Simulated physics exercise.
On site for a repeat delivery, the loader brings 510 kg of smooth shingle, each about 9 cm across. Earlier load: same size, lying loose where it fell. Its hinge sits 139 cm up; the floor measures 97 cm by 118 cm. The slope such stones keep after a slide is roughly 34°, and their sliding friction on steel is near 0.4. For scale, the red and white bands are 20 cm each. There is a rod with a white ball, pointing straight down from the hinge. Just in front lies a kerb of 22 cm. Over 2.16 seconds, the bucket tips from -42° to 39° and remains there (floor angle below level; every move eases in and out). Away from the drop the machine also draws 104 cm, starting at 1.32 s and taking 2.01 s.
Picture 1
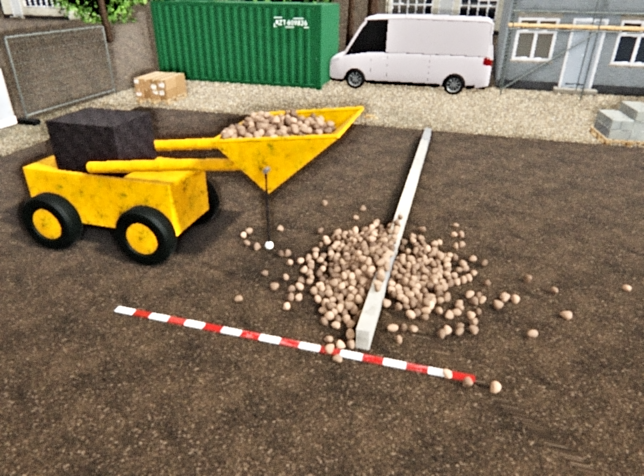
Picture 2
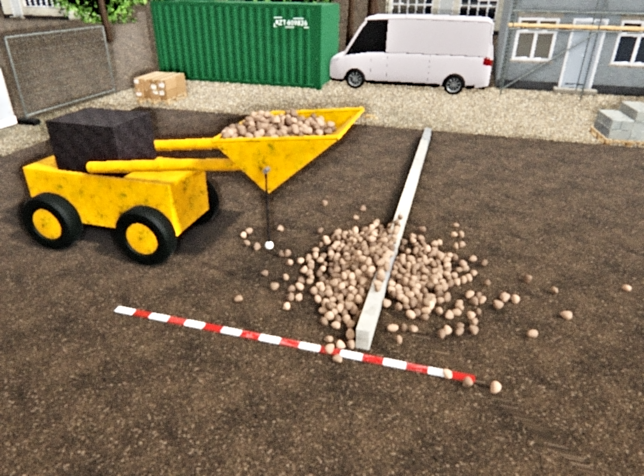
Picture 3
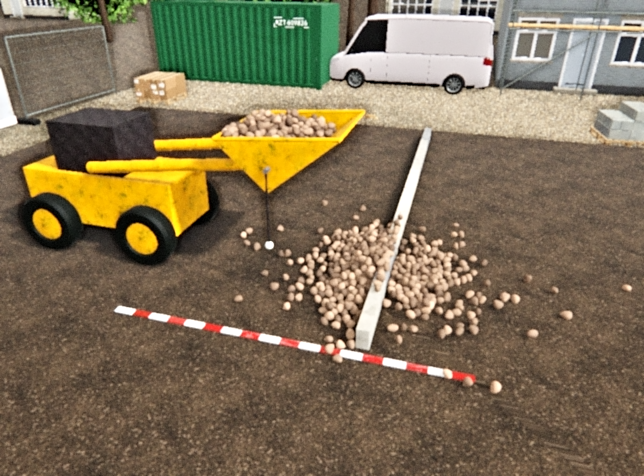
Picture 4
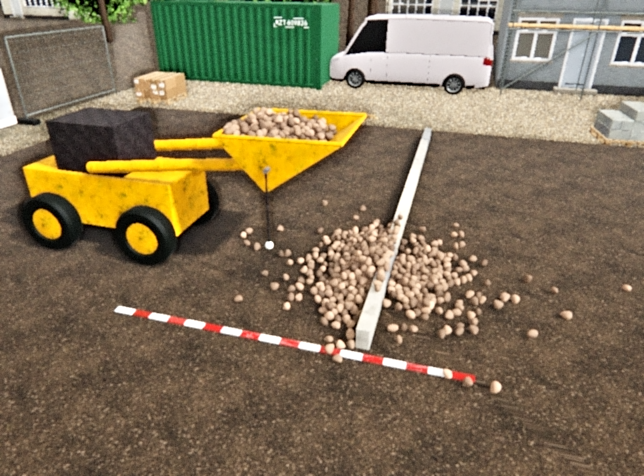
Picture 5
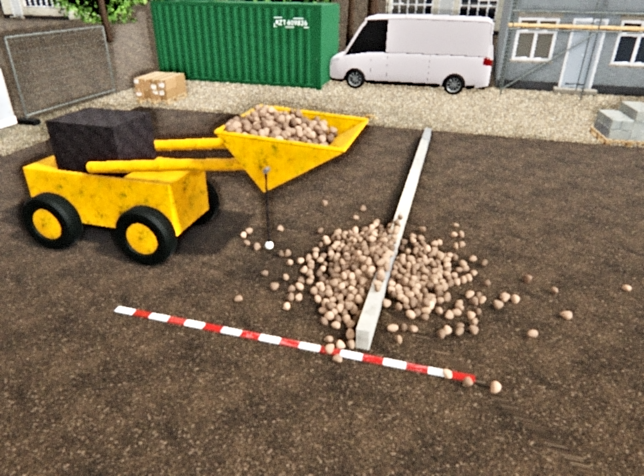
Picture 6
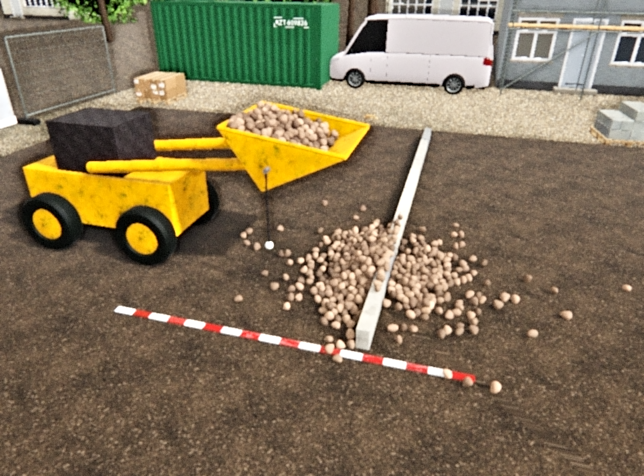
In the video, a yellow loader holds a raised bucket of round tan stones near a loose pile lying across a pale kerb, and the bucket slowly tilts its front edge slightly downward while the loader's body stays still.
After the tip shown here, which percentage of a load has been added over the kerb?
Roughly 4 out of 100.
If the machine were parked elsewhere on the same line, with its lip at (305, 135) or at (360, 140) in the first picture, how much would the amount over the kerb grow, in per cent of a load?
0 % and 20 %.
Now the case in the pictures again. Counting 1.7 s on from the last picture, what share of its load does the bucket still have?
Close to 5 in a hundred.
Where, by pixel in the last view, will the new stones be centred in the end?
Around (336, 257) in the last picture.
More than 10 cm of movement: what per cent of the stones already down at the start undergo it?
About 15 per cent.
Then, 1.0 s after the last picture the floor is at 26°; in per cent of one load, 90 in the bucket, 77 on this side of the kerb, 33 over the kerb; the foremost stones are at (541, 300).
Then, 1.7 s after the last picture the floor is at 39°; in per cent of one load, 6 in the bucket, 158 on this side of the kerb, 36 over the kerb; the foremost stones are at (541, 300).
Then, 3.2 s after the last picture the floor is at 39°; in per cent of one load, 0 in the bucket, 163 on this side of the kerb, 37 over the kerb; the foremost stones are at (541, 300).
Then, 6.0 s after the last picture the floor is at 39°; in per cent of one load, 0 in the bucket, 163 on this side of the kerb, 37 over the kerb; the foremost stones are at (541, 300). Net gain over the kerb, 4.
